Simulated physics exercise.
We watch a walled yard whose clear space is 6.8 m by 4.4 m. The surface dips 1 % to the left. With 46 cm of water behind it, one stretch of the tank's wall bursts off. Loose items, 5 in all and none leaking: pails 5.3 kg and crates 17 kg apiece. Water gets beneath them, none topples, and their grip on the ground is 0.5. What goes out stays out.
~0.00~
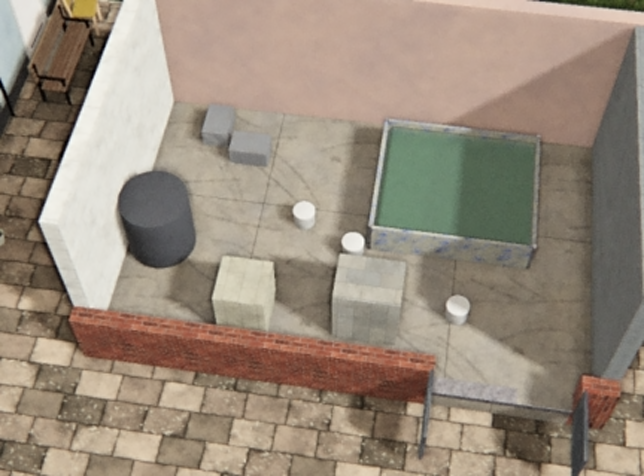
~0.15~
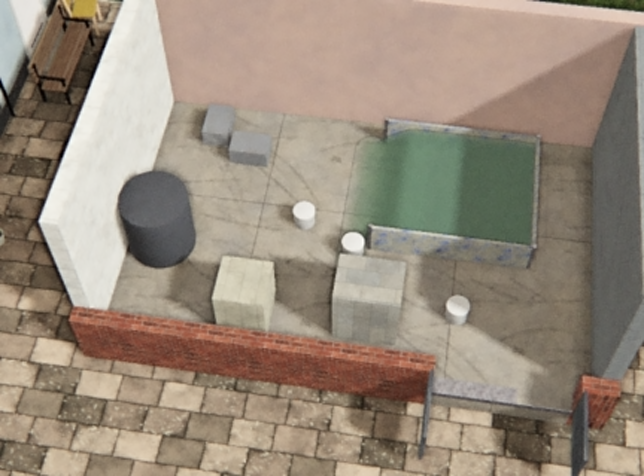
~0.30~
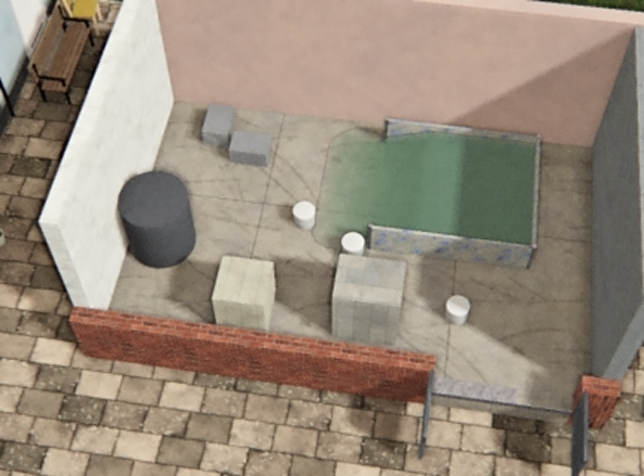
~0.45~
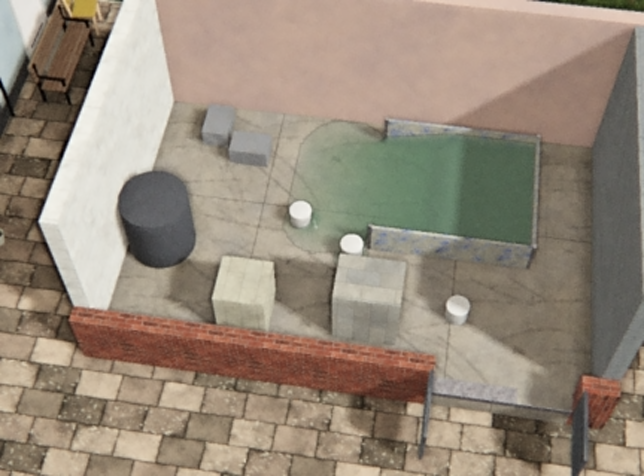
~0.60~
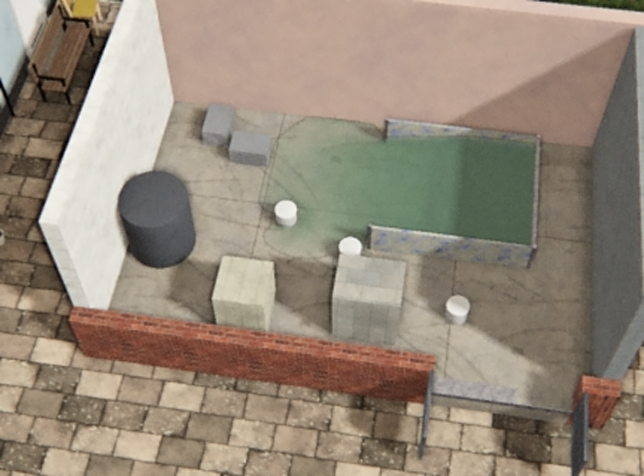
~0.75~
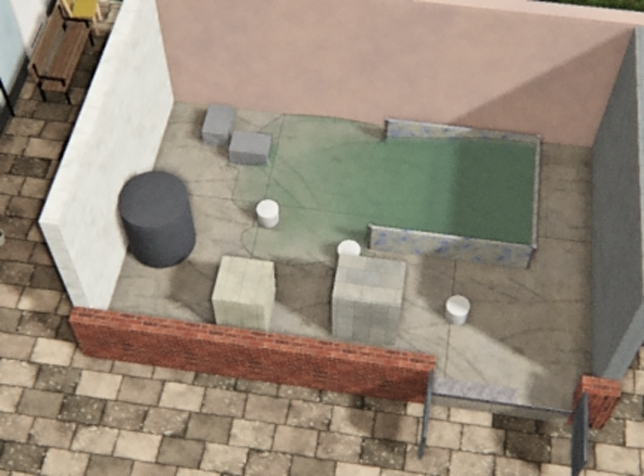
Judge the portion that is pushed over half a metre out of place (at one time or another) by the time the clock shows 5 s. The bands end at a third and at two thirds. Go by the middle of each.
It is from one to two thirds.
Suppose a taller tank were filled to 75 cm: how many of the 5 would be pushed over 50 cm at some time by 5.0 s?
Then 4.
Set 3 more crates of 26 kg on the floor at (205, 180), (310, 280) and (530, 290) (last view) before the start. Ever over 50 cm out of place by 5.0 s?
In turn: Past it, short of it, under.
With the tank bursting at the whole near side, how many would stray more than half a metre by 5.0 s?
In that case 1 of them.
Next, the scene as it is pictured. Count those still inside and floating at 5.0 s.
I count 3.
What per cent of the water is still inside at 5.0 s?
Some 100 per cent remains.
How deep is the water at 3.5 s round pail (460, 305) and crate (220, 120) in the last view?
About 0 and 28 cm.
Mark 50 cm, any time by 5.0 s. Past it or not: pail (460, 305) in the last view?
Answer: Short of it.
After 1.1 s 1 of 5 are over 50 cm from their spots; 0 afloat.
After 2.2 s 3 of 5 are over 50 cm from their spots; 3 afloat.
After 3.5 s 2 of 5 are over 50 cm from their spots; 3 afloat.
After 5.0 s 2 of 5 are over 50 cm from their spots, and 3 have been at some point; 3 afloat.
